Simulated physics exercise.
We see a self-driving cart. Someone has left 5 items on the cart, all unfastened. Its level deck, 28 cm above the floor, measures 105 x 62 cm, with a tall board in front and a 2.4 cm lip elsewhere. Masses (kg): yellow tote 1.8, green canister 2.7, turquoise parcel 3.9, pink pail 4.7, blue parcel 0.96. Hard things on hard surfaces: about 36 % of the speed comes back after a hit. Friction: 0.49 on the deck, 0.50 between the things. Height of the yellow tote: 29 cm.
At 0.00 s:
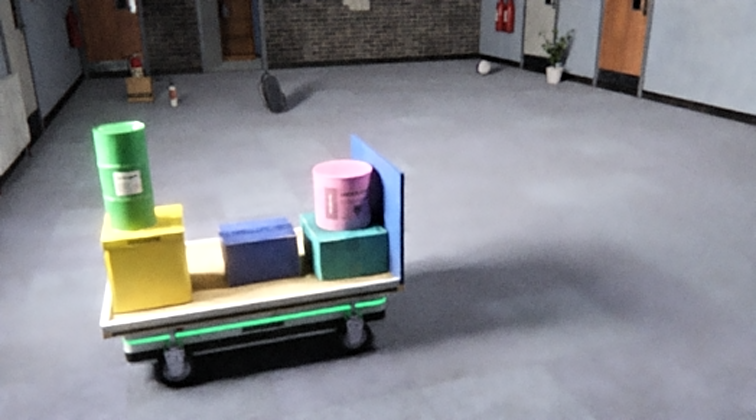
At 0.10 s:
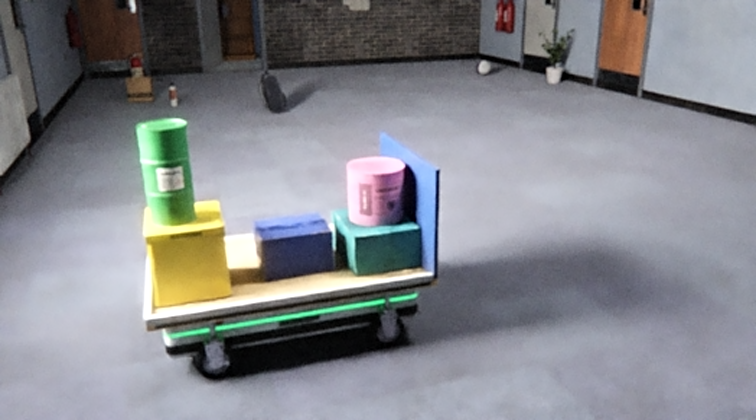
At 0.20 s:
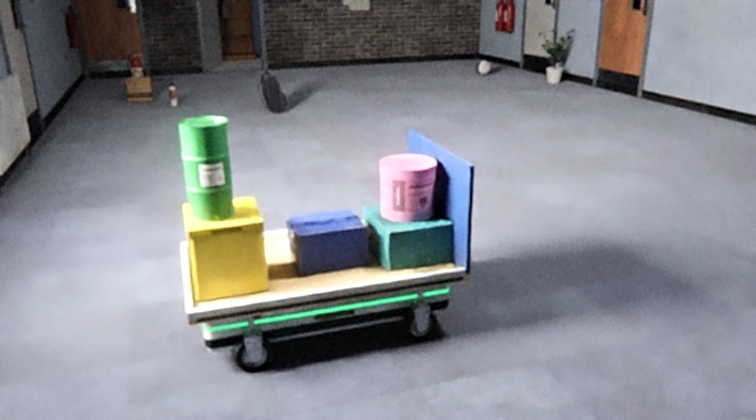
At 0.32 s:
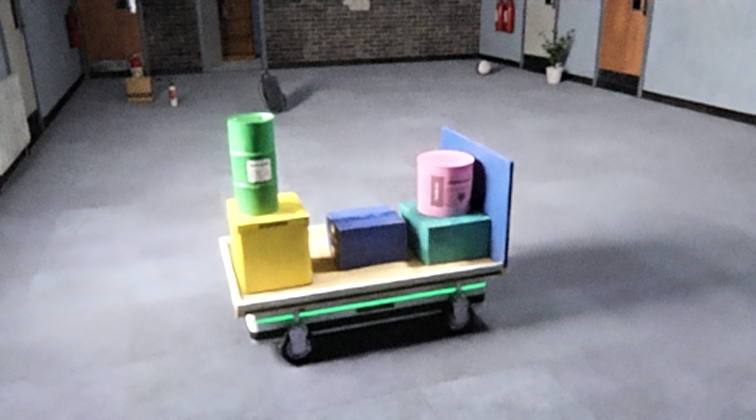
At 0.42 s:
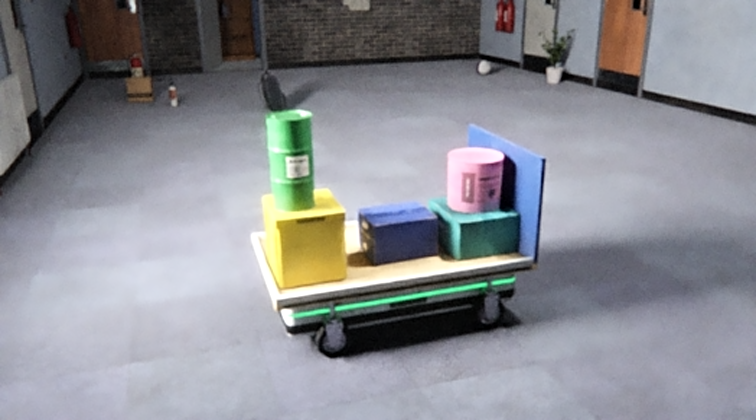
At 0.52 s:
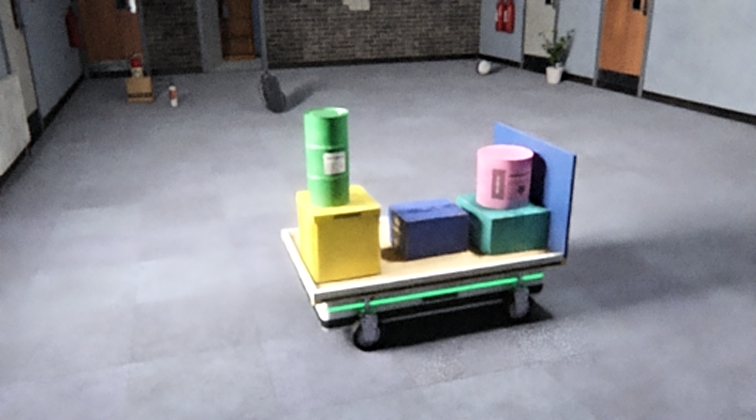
The clip opens on a cart at the left of a grey-floored room, carrying a green canister on a yellow tote, a blue parcel, and a pink pail on a turquoise parcel beside a tall blue board. The cart rolls steadily rightward, board end leading, to right of centre, its load keeping its arrangement.
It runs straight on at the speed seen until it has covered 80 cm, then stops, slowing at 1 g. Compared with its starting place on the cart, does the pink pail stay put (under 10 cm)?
The pink pail stays put.
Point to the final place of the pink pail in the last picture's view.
At about (542, 173).
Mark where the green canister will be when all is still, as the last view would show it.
Near (383, 153).
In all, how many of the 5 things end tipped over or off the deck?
0 of them.
After 0.72 s, cart 90 cm along, stopped; pink pail slid 2 cm near (542, 173); green canister slid 6 cm; yellow tote slid 5 cm.
After 1.12 s, cart 90 cm along, stopped; pink pail slid 2 cm near (542, 173); green canister leaning 17°; blue parcel slid 6 cm.
At rest (2.4 s), all 5 in place, give or take 10 cm. Seen from the same camera at the end, pink pail near (542, 173).
